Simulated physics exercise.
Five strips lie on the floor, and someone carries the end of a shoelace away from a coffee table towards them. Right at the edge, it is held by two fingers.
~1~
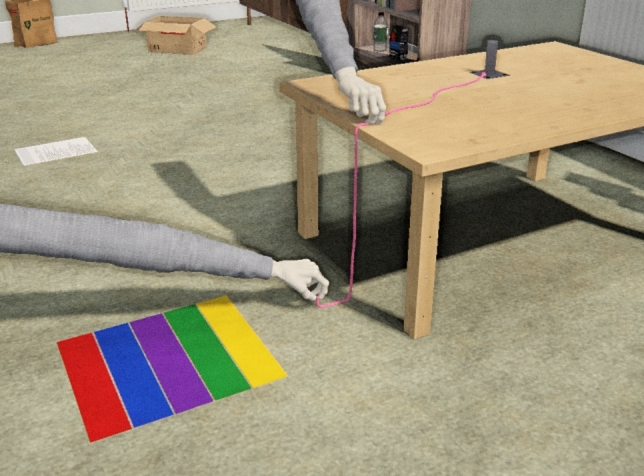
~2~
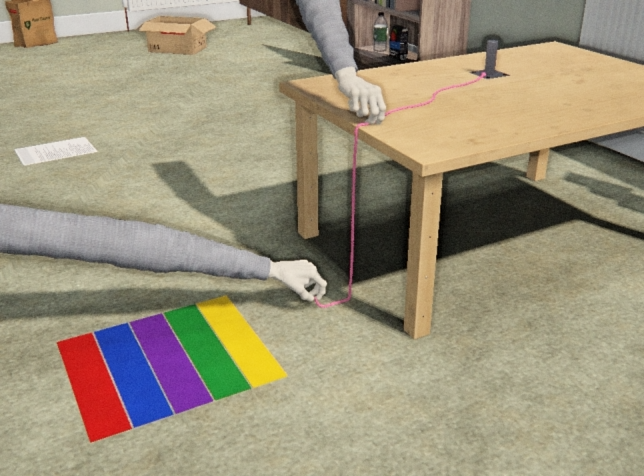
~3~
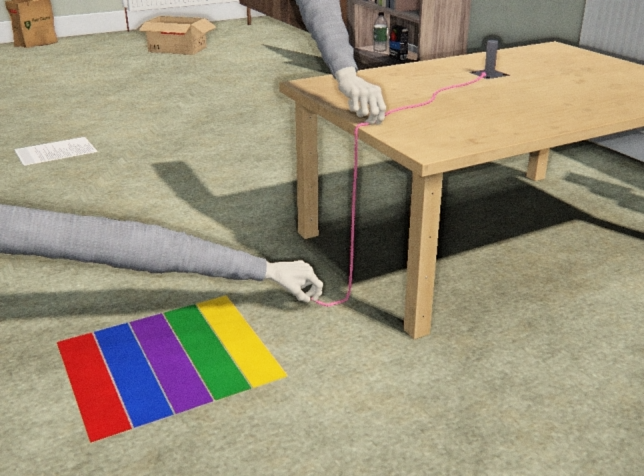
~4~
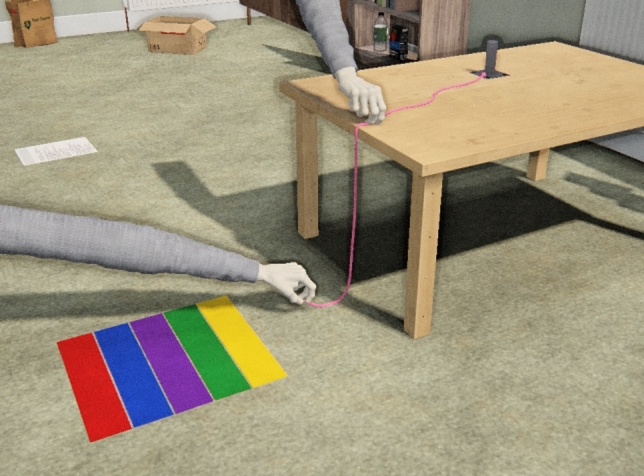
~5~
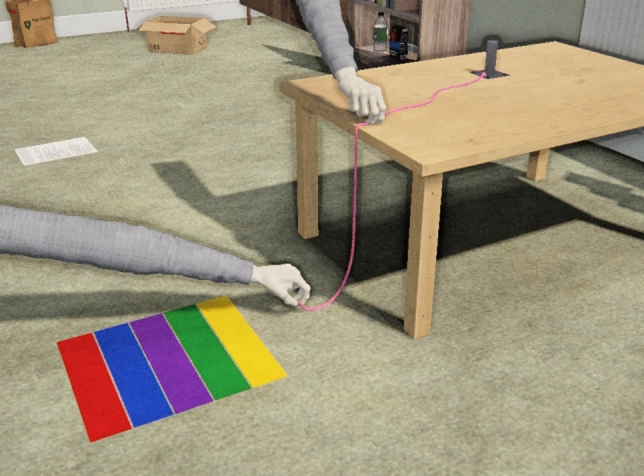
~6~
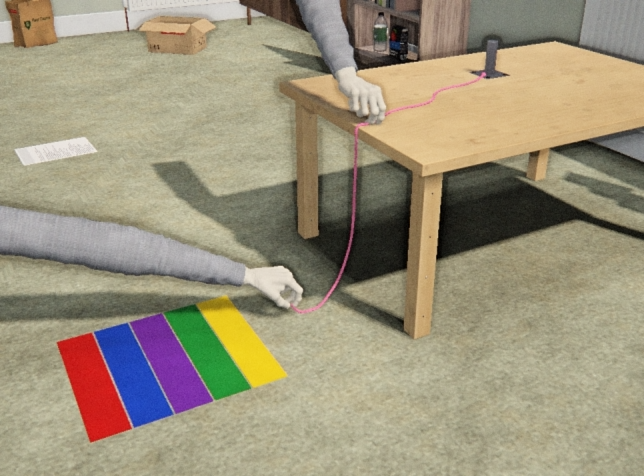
A hand slowly drawing the end of a pink shoelace left near coloured floor strips, while another hand pins it at the table's edge.
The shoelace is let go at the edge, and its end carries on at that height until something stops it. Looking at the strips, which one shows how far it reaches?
The green strip shows it.
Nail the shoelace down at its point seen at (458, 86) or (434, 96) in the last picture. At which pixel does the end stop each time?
Try by try: (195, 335), (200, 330).
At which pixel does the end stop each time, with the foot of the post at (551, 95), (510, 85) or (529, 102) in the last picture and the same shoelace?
It works out at around (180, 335), (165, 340) and (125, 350) for the three tries.
A little later, end near (251, 316); over yellow.
Next, end near (214, 327); over green.
When it is tight, end near (192, 333); over green. Over green.
